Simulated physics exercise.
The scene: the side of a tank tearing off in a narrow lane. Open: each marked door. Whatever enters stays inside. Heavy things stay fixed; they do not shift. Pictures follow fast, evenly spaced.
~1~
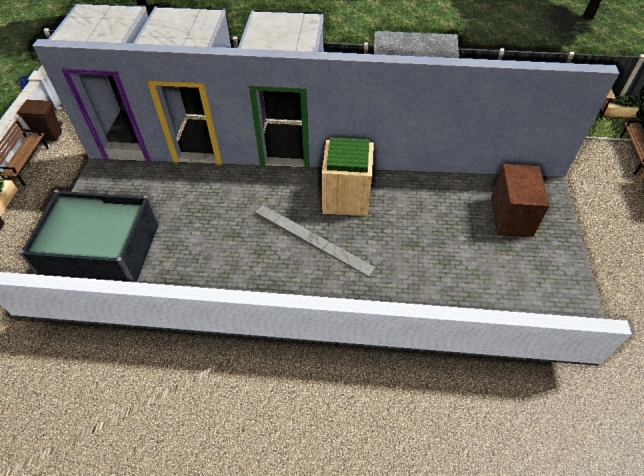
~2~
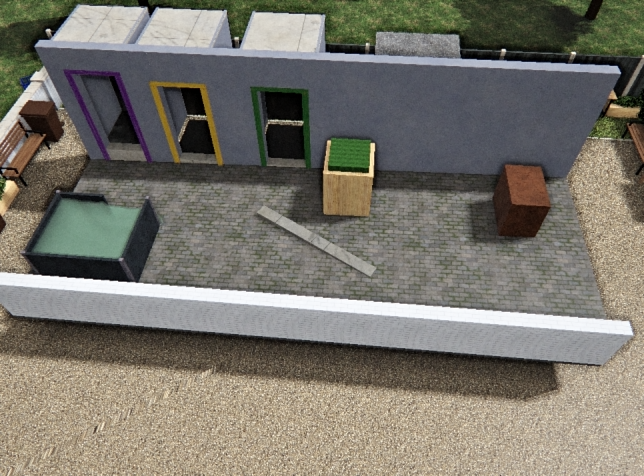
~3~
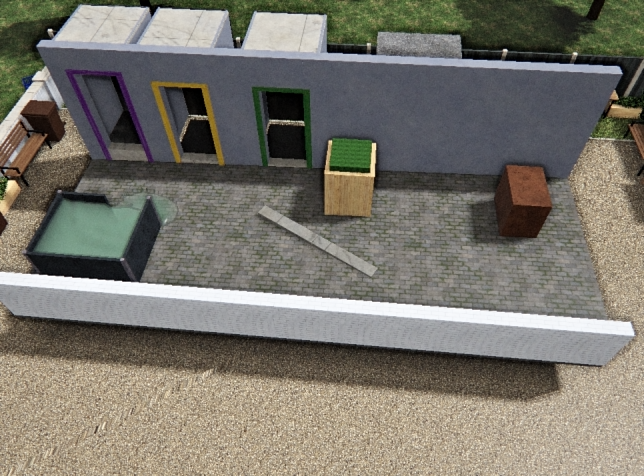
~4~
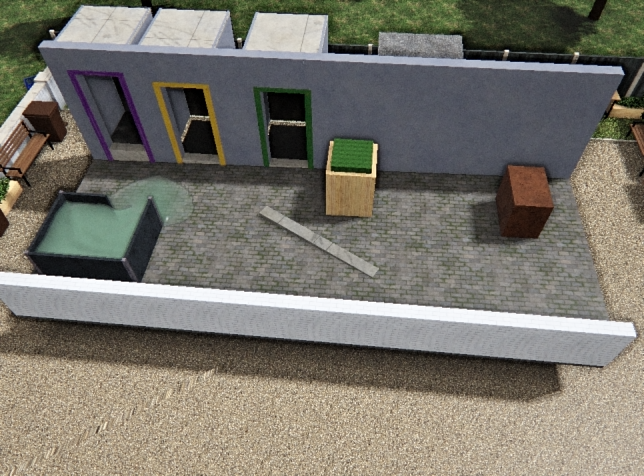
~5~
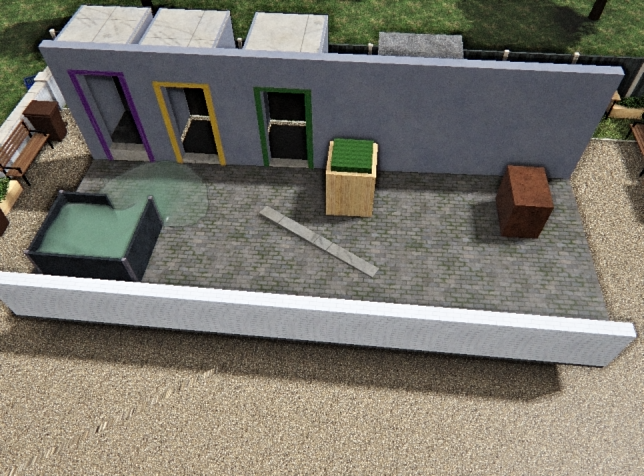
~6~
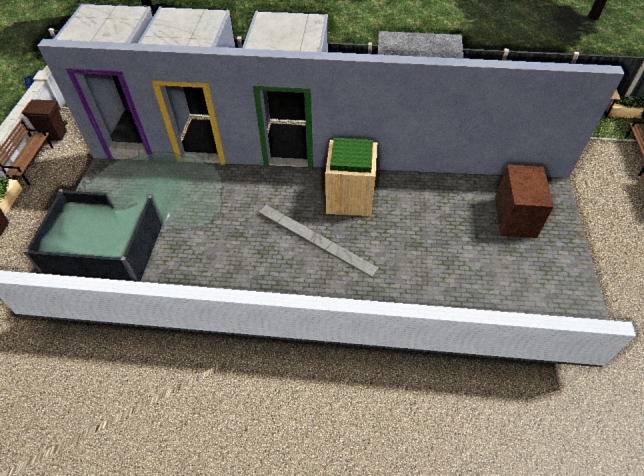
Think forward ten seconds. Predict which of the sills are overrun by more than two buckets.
The green door will be deluged; the purple door will not go over two buckets; the yellow door will be deluged.
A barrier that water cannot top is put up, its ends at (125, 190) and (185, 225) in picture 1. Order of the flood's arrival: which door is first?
That's the purple one.
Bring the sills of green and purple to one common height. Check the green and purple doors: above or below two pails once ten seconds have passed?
First the green door, which falls below the cutoff, then the purple door, which beats the cutoff.
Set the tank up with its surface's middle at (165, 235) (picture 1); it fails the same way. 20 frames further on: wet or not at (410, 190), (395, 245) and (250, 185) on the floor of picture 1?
As listed: Flooded, dry, flooded.
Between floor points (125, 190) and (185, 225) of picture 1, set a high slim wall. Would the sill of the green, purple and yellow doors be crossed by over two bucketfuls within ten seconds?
Going through them in order, the green door remains below the mark, the purple door remains below the mark and the yellow door remains below the mark.
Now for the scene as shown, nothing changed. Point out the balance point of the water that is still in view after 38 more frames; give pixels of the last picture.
About (210, 212) in the last view.
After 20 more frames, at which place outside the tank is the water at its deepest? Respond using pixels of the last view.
It should be close to (165, 174).
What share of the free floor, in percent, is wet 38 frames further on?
Roughly 45 %.
A moment on, water covers 15 % of the floor; the green door not reached, the purple door wet at the sill, nothing in, the yellow door over two buckets in.
Next, water covers 20 % of the floor; the green door under two buckets in, the purple door under two buckets in, the yellow door far over two buckets in.
Then, water covers 30 % of the floor; the green door under two buckets in, the purple door under two buckets in, the yellow door far over two buckets in.
Later, water covers 45 % of the floor; the green door under two buckets in, the purple door under two buckets in, the yellow door far over two buckets in.
In the end, water covers 50 % of the floor; the green door over two buckets in, the purple door under two buckets in, the yellow door far over two buckets in.
